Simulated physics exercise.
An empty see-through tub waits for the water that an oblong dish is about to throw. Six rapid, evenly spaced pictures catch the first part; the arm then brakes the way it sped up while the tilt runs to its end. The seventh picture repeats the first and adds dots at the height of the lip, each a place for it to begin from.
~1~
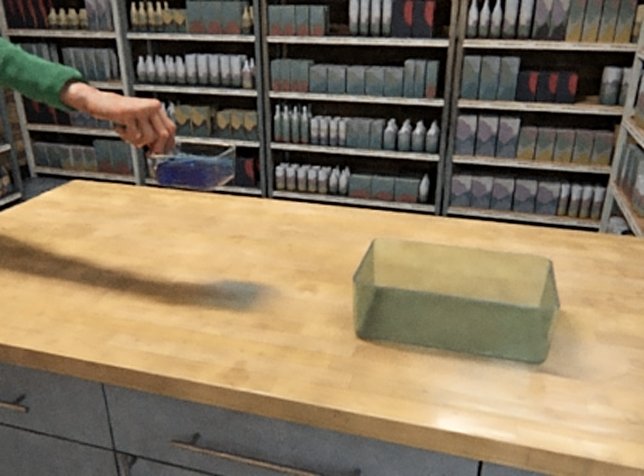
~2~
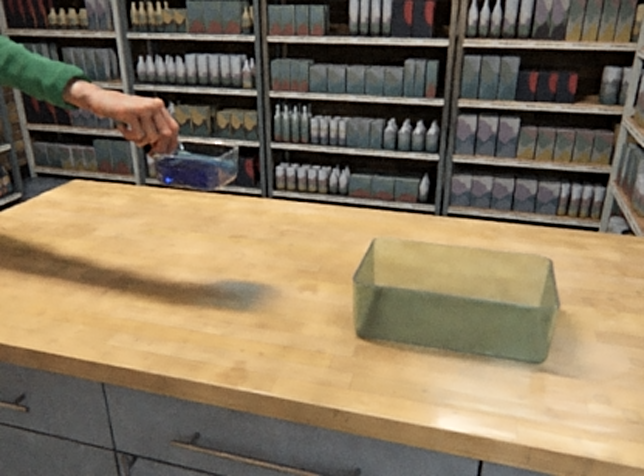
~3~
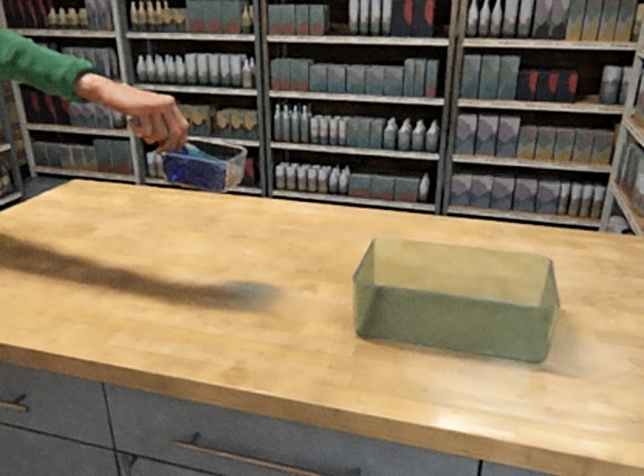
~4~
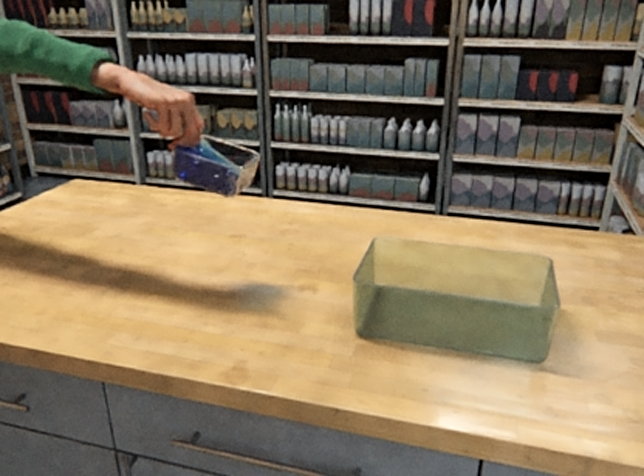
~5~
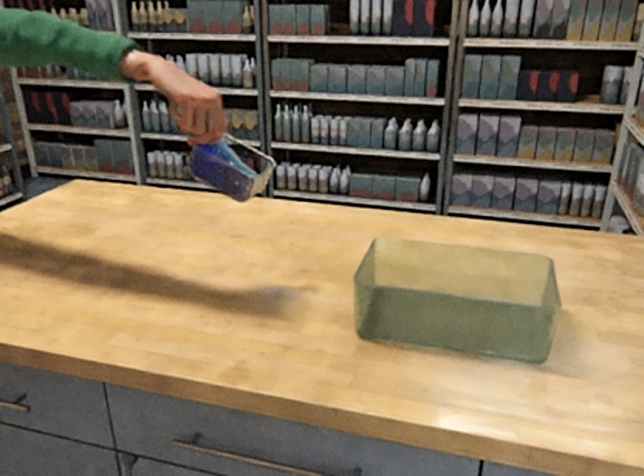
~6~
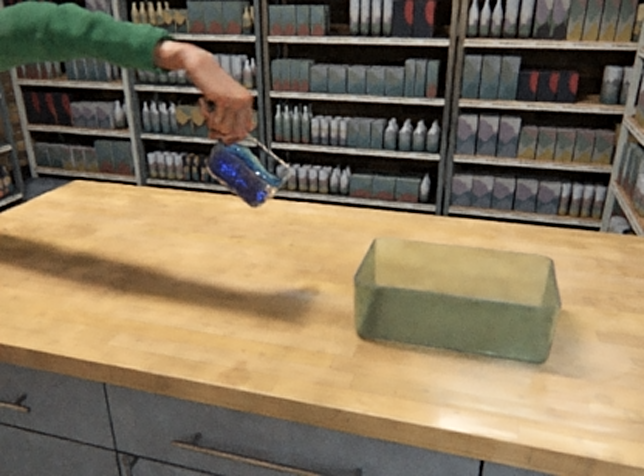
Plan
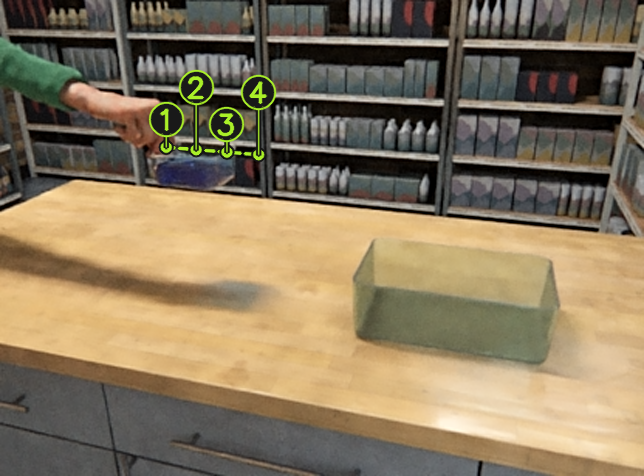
The clip opens with a green-sleeved hand holding a small clear dish of blue liquid upright above a wooden counter, left of an empty see-through tub. The hand moves a short way right, tilting the dish gradually, then more steeply, while the tub stays still.
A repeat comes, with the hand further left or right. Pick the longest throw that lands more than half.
Dot 2.
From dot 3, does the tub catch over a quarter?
Yes.
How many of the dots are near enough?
Three of them.
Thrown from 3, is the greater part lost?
No, not at all.
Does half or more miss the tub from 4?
No.
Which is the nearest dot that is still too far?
That is dot 1.
In lime, 1 at (166, 147); 2 at (196, 149); 3 at (226, 152); 4 at (258, 154).
For dot 1, about 7 % lands in the tub, 85 % falls short and 8 % goes beside or beyond.
For dot 2, about 76 % lands in the tub, 17 % falls short and 7 % goes beside or beyond.
For dot 3, about 87 % lands in the tub, 5 % falls short and 9 % goes beside or beyond.
For dot 4, about 84 % lands in the tub, 2 % falls short and 14 % goes beside or beyond.
